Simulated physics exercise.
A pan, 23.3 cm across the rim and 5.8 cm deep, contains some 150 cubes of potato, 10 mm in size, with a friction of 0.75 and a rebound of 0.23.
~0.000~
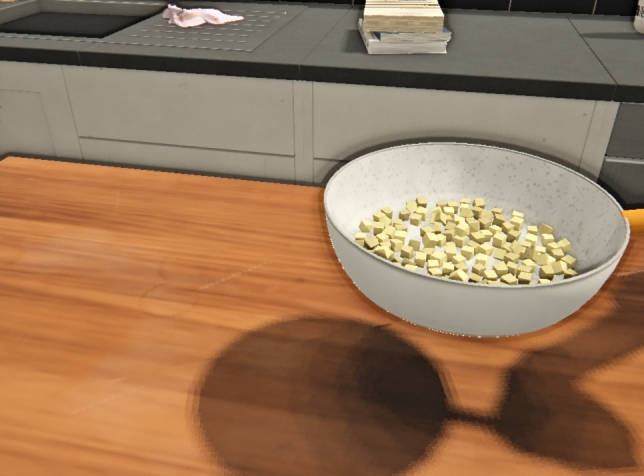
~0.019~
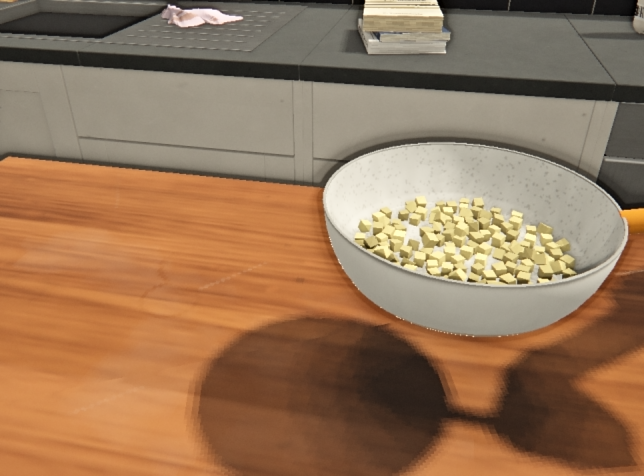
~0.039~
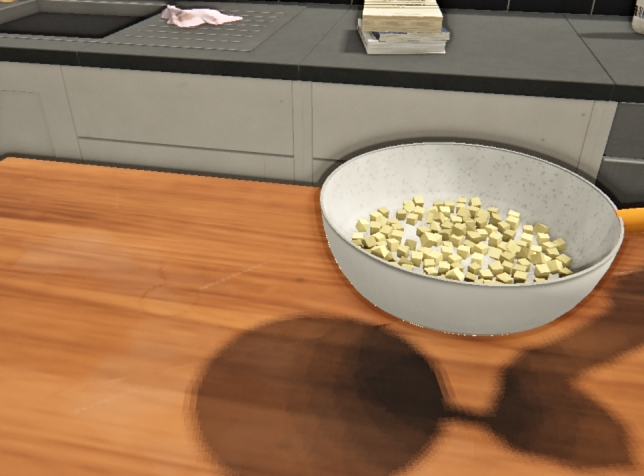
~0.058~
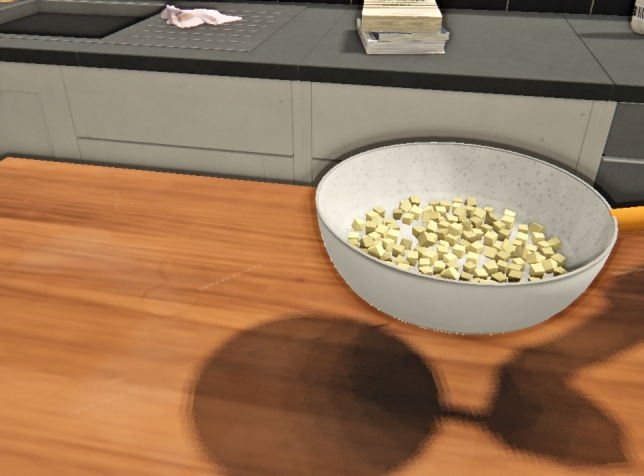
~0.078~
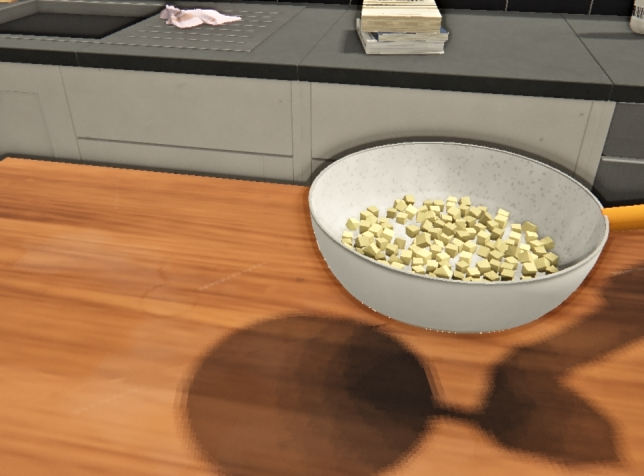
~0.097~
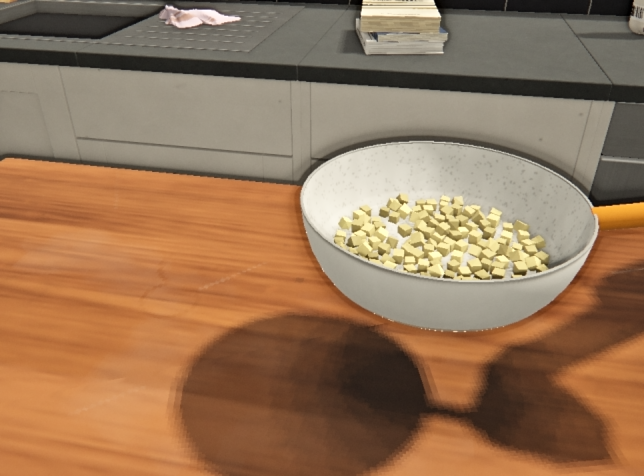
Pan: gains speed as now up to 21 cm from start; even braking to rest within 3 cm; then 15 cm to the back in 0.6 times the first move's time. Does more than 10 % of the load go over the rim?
No.
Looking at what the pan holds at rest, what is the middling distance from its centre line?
7.0 centimetres or so.
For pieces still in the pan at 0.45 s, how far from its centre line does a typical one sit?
I'd put it at around 8.0 cm.
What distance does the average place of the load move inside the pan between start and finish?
Around 4.5 cm.
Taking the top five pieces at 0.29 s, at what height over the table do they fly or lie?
17 cm.
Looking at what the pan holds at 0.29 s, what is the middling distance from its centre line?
6.0 cm, roughly.
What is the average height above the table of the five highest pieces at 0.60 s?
Height: Some 18 centimetres.
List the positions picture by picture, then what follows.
Pan at (455, 292); tilt 0 degrees; moved 0.0 cm; leading edge at (328, 185); top of the load at (452, 208), in the first frame.
Pan at (454, 292); tilt 0 degrees; moved 0.1 cm; leading edge at (327, 185); top of the load at (451, 207), in the second frame.
Pan at (451, 291); tilt 0 degrees; moved 0.3 cm; leading edge at (324, 185); top of the load at (448, 207), in the third frame.
Pan at (446, 291); tilt 0 degrees; moved 0.7 cm; leading edge at (320, 184); top of the load at (444, 207), in the fourth frame.
Pan at (440, 290); tilt 0 degrees; moved 1.3 cm; leading edge at (313, 184); top of the load at (438, 206), in the fifth frame.
Pan at (432, 289); tilt 0 degrees; moved 2.0 cm; leading edge at (305, 183); top of the load at (431, 205). Its speed is now 0.41 m/s, in the sixth frame.
After 0.29 s, tilt 0 degrees; pan 100 %; middle of all pieces near (271, 230).
After 0.45 s, tilt 0 degrees; pan 100 %; middle of all pieces near (145, 201).
After 0.60 s, tilt 0 degrees; pan 100 %; middle of all pieces near (204, 153).
After 0.74 s, tilt 0 degrees; pan 100 %; middle of all pieces near (222, 143).
In the end, at 1.4 s, pan 100 %.
